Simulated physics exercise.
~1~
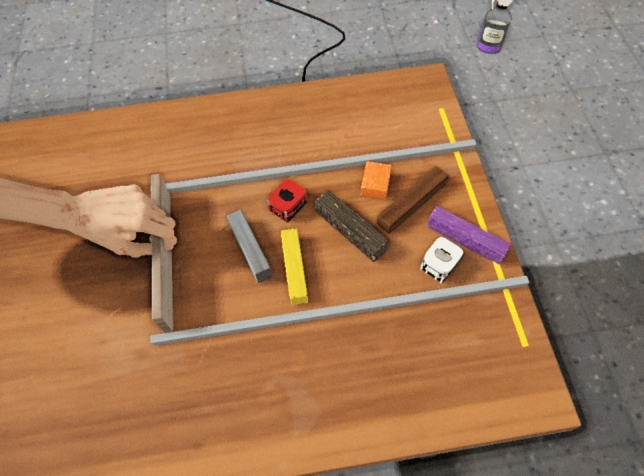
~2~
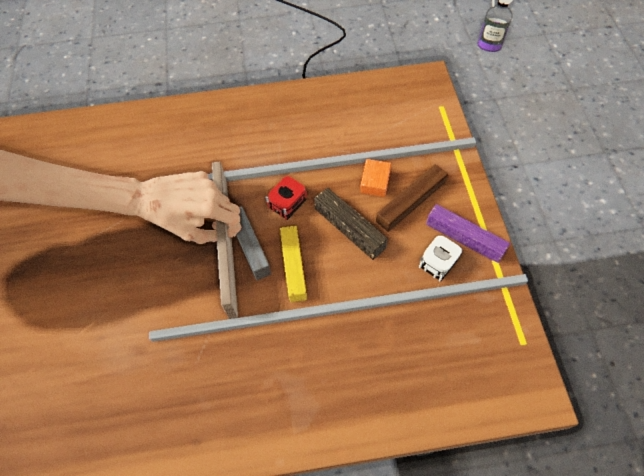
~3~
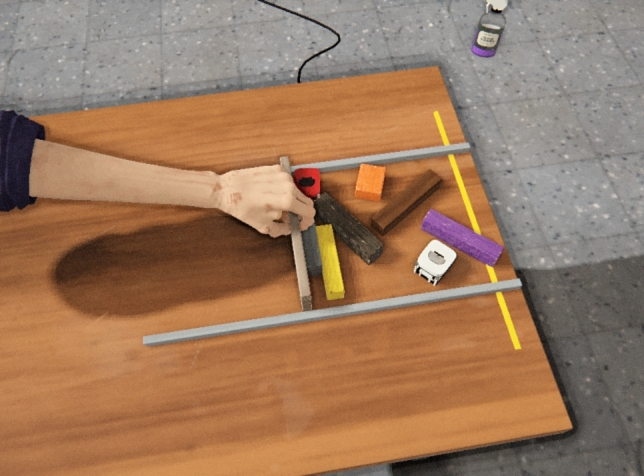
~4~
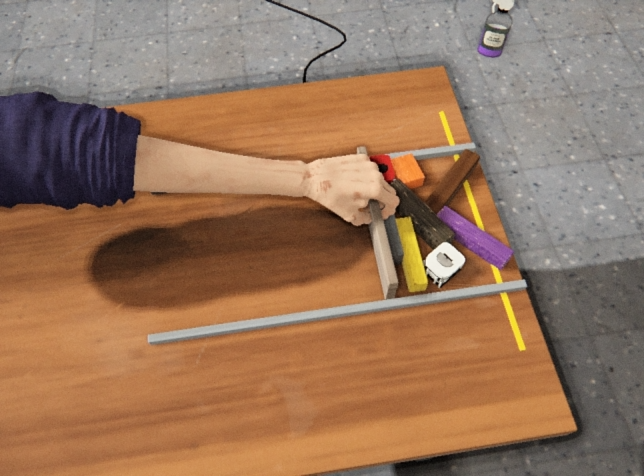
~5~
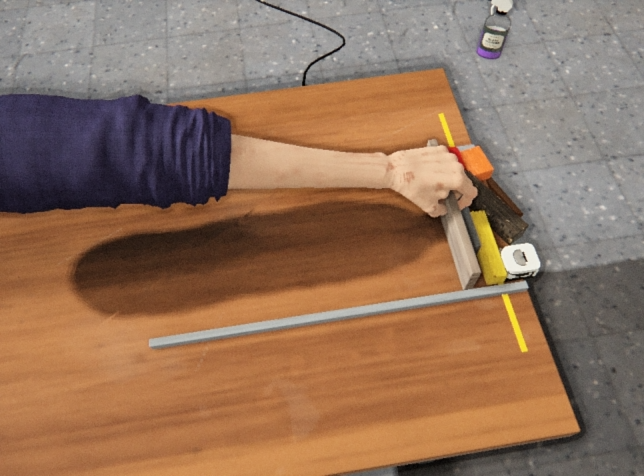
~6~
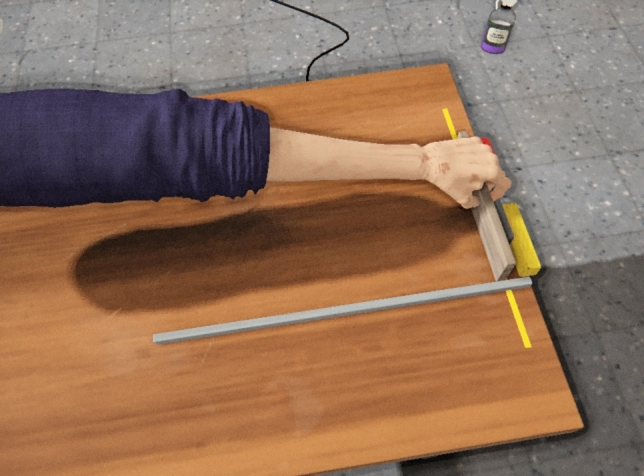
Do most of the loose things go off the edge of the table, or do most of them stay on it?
Most of them go off the edge. The purple bar, brown stick, black bar, orange block and white case are all gone from the table by the end.
